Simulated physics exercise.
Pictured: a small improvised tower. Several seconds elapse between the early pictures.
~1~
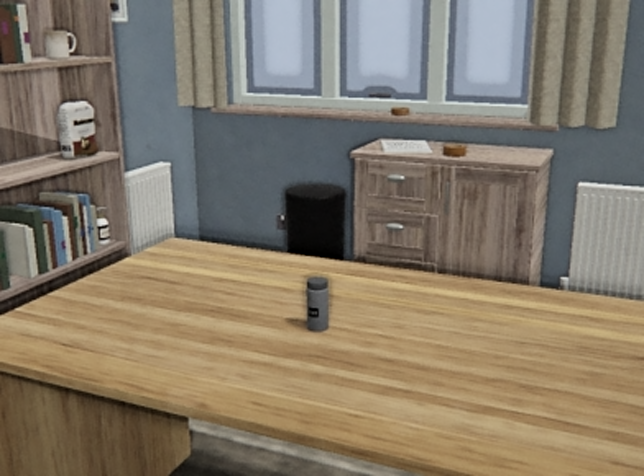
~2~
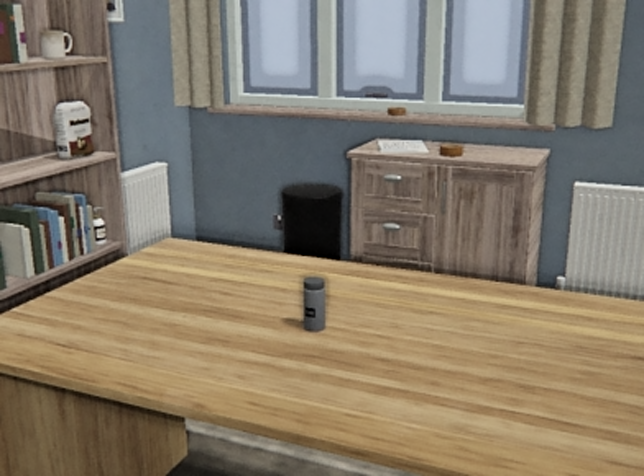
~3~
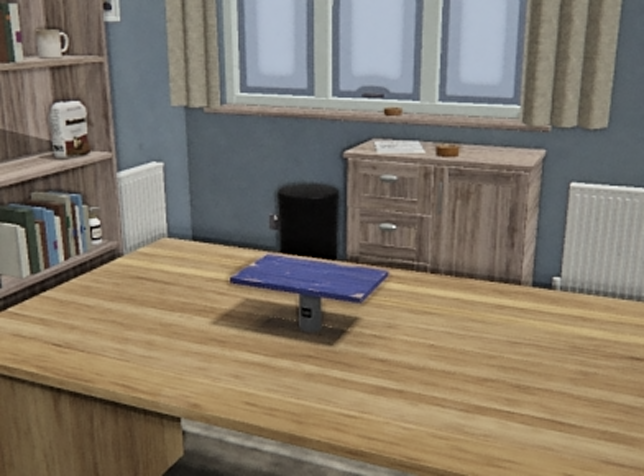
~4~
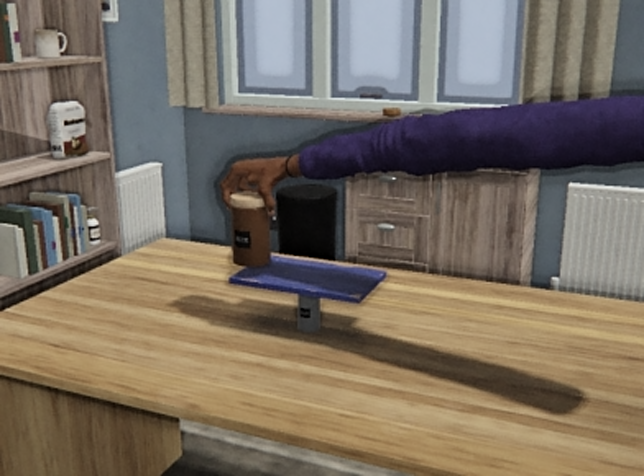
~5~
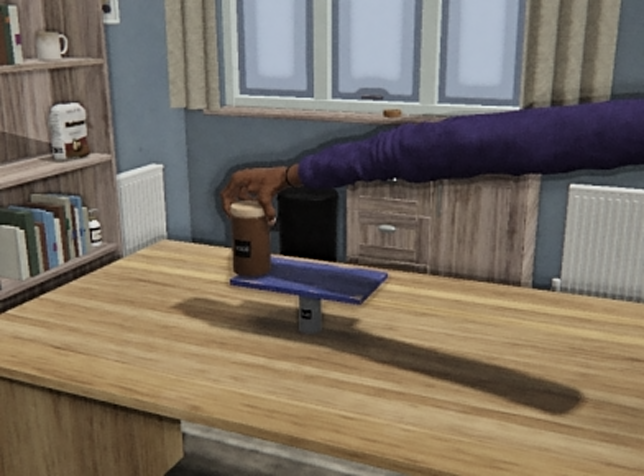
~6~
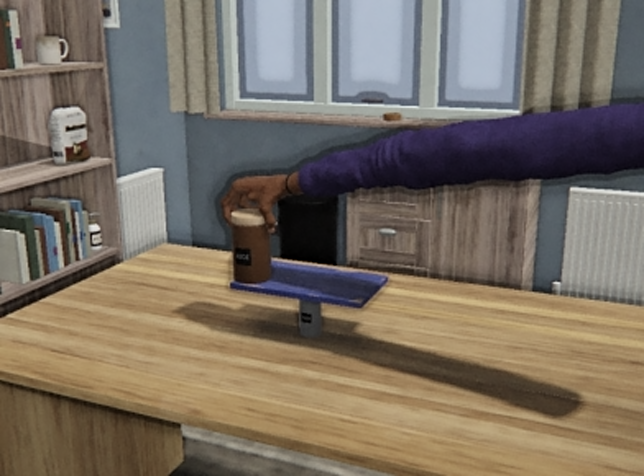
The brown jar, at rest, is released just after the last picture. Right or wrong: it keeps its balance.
Wrong.
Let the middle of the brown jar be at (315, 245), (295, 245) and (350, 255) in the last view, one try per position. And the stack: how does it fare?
It remains upright first, remains upright second and goes over third.
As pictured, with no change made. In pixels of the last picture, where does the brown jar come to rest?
End position in the final view: Approximately (200, 314).
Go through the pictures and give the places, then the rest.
In the first picture, the last thing is not in view yet.
In the second picture, the last thing is not in view yet.
In the third picture, the last thing is not in view yet; blue board (310, 277).
The fourth picture shows still above its spot; brown jar (251, 229); blue board (309, 277).
The fifth picture shows still above its spot; brown jar (251, 238); blue board (310, 279).
The sixth picture shows in place under the hand; brown jar (251, 246); blue board (310, 282).
Then, 0.30 s later than the last frame, brown jar now fallen; blue board tilted by 41°.
Then, 0.50 s later than the last frame, blue board tilted by 53°; grey shaker tilted by 4°.
Then, 0.80 s later than the last frame, blue board and grey shaker now fallen.
When it is over, fallen, blue board, brown jar and grey shaker. End places, in pixels of the last picture, brown jar near (200, 314). The stack gives way.
